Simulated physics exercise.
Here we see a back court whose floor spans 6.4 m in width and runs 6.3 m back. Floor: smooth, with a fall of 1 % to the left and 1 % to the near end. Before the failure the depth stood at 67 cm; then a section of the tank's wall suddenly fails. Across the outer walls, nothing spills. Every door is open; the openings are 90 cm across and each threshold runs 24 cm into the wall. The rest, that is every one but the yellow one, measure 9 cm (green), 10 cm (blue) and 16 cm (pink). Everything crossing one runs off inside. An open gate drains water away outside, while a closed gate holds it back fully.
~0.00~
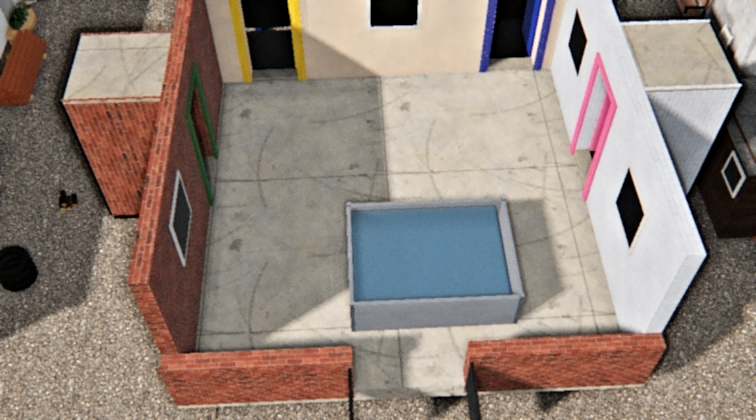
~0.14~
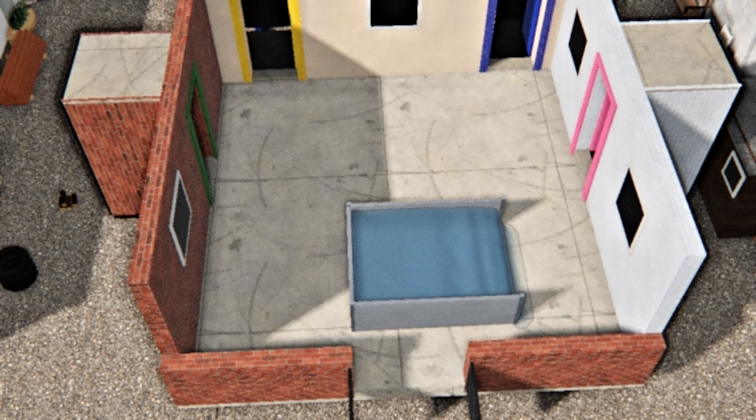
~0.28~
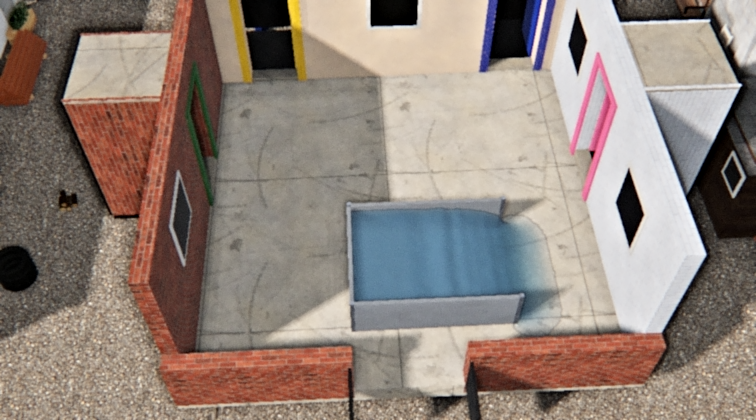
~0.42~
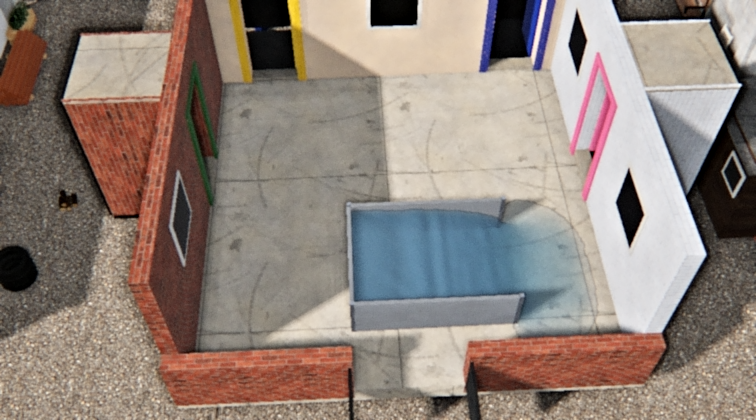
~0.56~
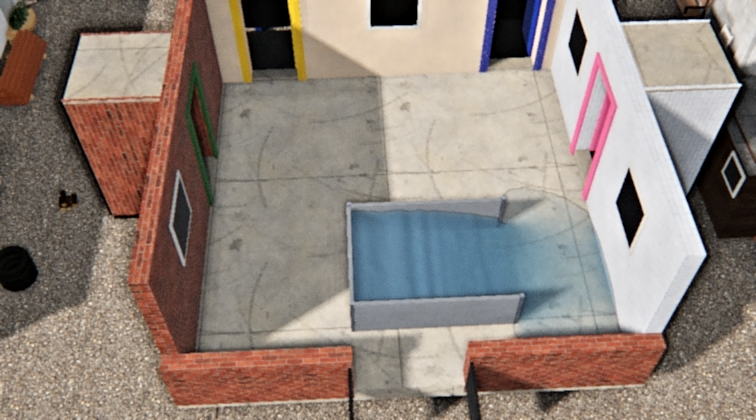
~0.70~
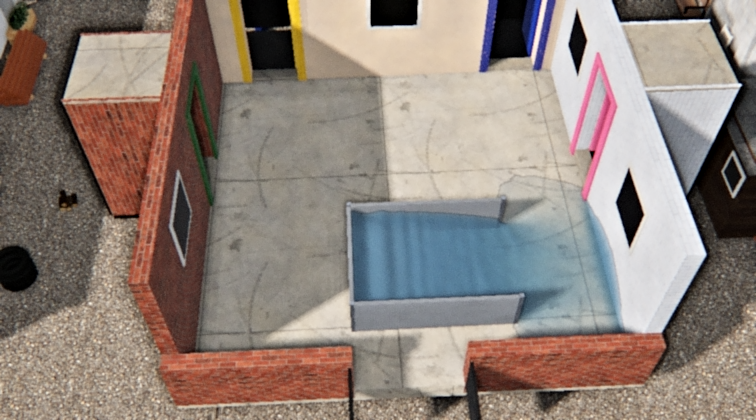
Blue water sits still in a grey-walled rectangular tank inside a roofless walled court, until the tank's right end is suddenly open. The water slides out through that side, fanning across the pale floor, then reaches the white right wall and spreads along its base, while rippling bands cross the tank.
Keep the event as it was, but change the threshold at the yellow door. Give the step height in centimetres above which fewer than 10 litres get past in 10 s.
8.5 cm.
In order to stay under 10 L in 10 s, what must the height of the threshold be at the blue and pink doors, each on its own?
You'd want some 19 cm at blue and some 13.5 cm at pink.
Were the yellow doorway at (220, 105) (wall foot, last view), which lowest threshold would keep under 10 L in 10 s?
13.0 cm.
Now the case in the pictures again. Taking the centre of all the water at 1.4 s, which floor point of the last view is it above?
About (490, 275).
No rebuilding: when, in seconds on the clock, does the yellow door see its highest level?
The level tops out around 9.0 s.
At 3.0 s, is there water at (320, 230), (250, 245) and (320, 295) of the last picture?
One by one: Clear, clear, clear.
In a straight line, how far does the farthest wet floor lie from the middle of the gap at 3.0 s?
Near 4.8 metres, give or take.
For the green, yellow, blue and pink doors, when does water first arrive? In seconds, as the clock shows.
The green door gets it at 5.0 s, the yellow door at 4.0 s, the blue door at 2.2 s and the pink door at 0.9 s.
After 1.4 s water covers 15 % of the floor, deepest (49 cm) near (623, 361); it has not reached the yellow door.
After 3.0 s water covers 40 % of the floor, deepest (34 cm) near (599, 362); it has not reached the yellow door.
After 10.0 s water covers 95 % of the floor, deepest (12 cm) near (599, 362); 9 cm at the yellow door, 16 litres in over its 7 cm threshold.
At the yellow door as built, the water arrived by 4.3 s and peaked near 11 cm at 8.8 s.
With a threshold of 7 cm, 16 litres would have come in within the 10 s; with 10 cm, 5 litres. So under 10 litres takes about 8.5 cm.
